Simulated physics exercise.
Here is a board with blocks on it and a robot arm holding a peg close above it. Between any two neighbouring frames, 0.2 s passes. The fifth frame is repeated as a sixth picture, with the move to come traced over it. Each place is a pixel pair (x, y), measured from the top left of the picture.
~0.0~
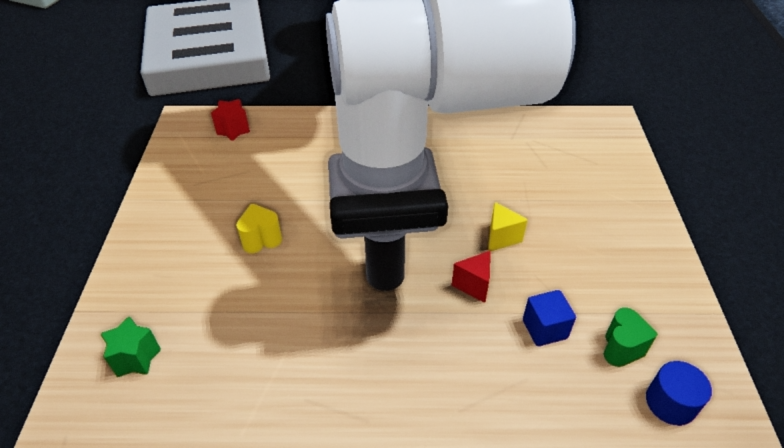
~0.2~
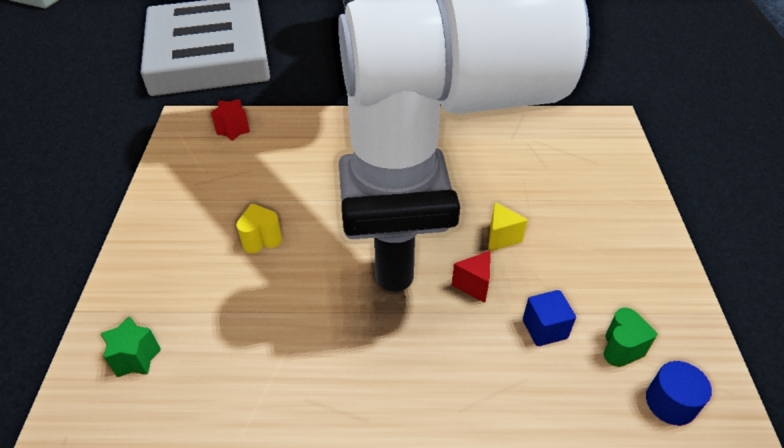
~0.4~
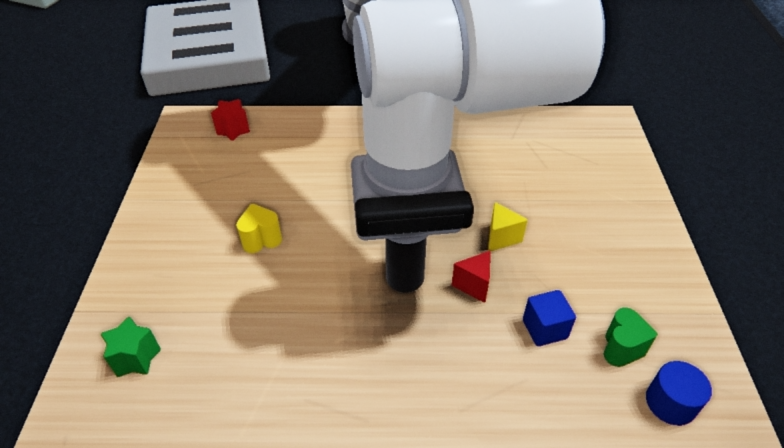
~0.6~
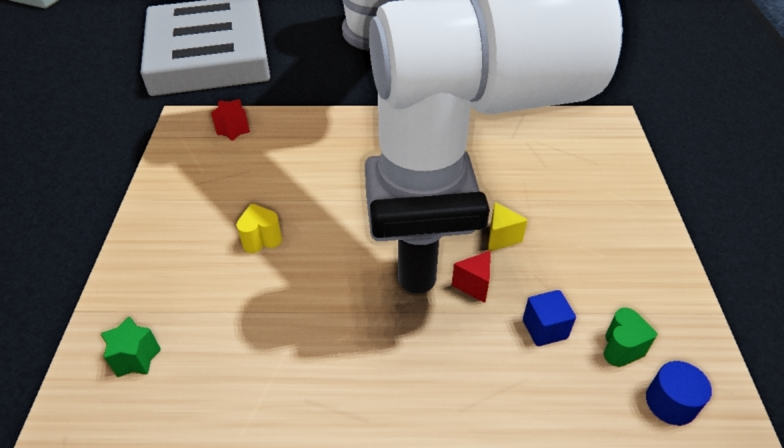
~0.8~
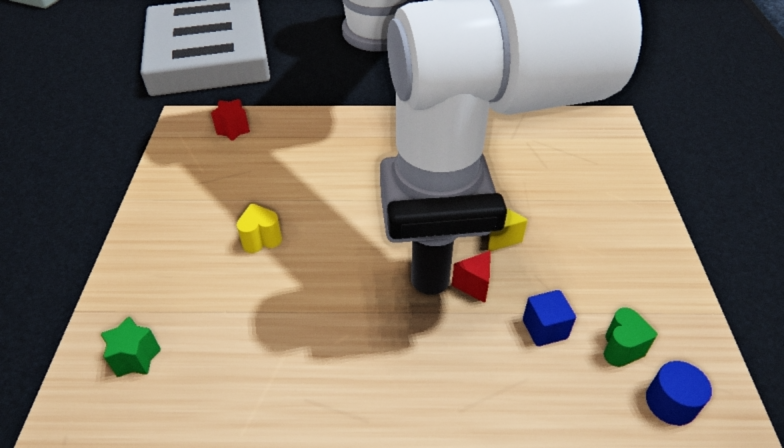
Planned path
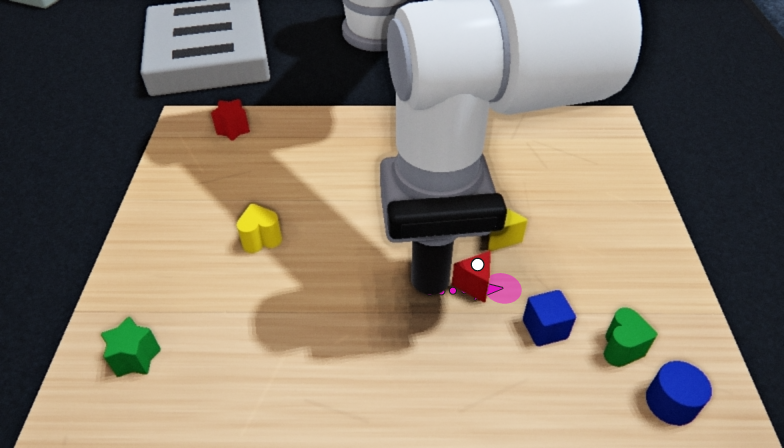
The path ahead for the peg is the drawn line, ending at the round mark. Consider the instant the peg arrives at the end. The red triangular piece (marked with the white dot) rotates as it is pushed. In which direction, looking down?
It rotates clockwise.
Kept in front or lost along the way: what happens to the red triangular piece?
At that point it is up front.
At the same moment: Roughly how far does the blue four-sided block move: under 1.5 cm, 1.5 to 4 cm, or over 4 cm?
It shifts under 1.5 cm.
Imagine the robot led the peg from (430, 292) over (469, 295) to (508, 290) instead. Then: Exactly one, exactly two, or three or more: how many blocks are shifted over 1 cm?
I'm going with one.
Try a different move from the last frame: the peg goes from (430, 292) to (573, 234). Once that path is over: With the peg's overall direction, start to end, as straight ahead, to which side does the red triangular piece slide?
Off to the right side.
Drawn move, from (430, 292) directly to (503, 288); the dot is on the red triangular piece.
On the path given first. Halfway along, peg at (468, 278); red triangular piece at (500, 262), turned 30° clockwise.
At the end, peg at (505, 276); red triangular piece at (538, 260), turned 35° clockwise; blue four-sided block still.
